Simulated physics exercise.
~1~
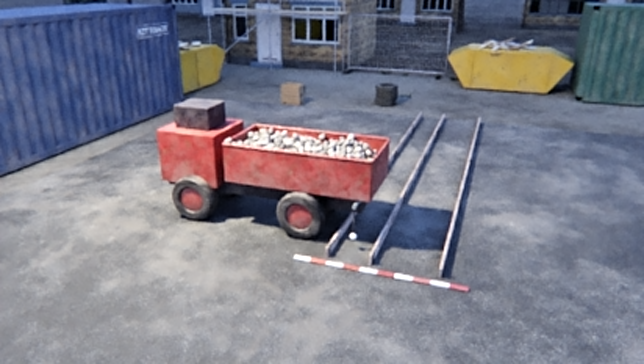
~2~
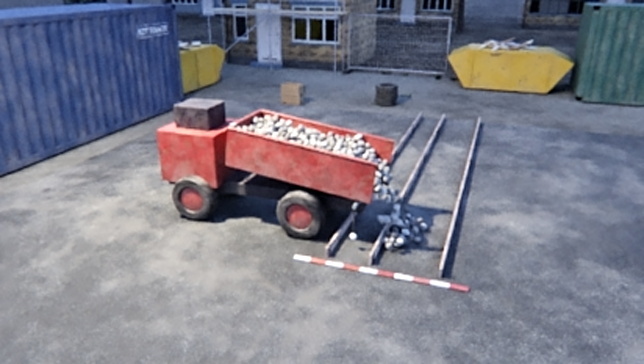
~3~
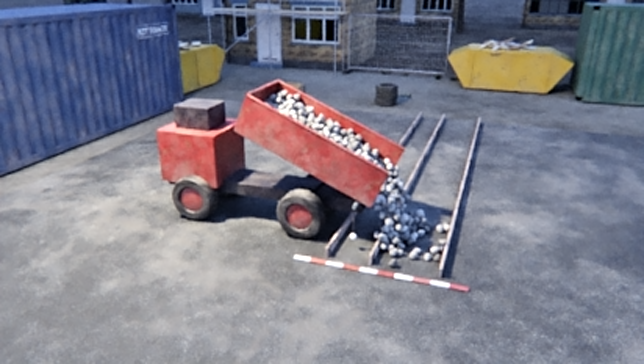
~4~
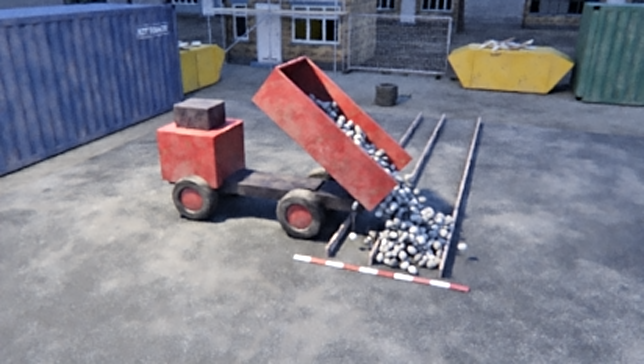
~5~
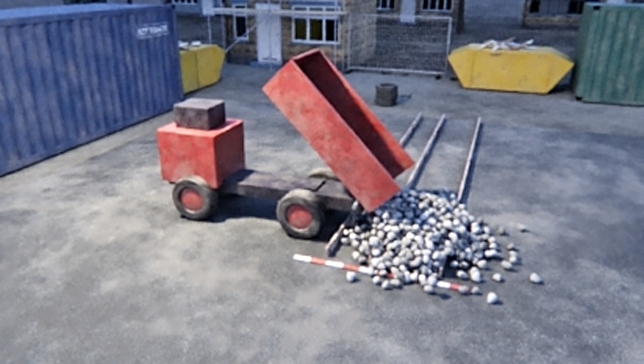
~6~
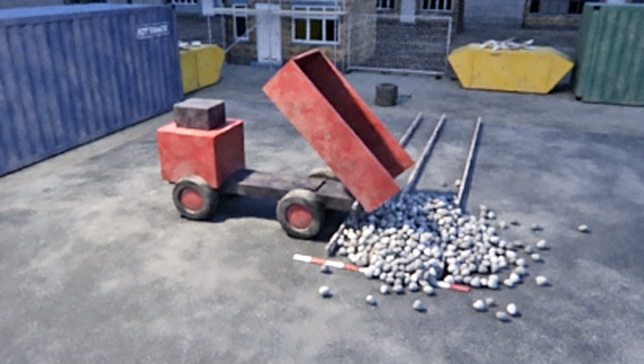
We see a red truck in a paved yard gradually tip its bed, spilling pale stones over the planks on the ground to the right. The stones spread into a broad heap partly covering a red and white strip, and the emptied bed stays raised.
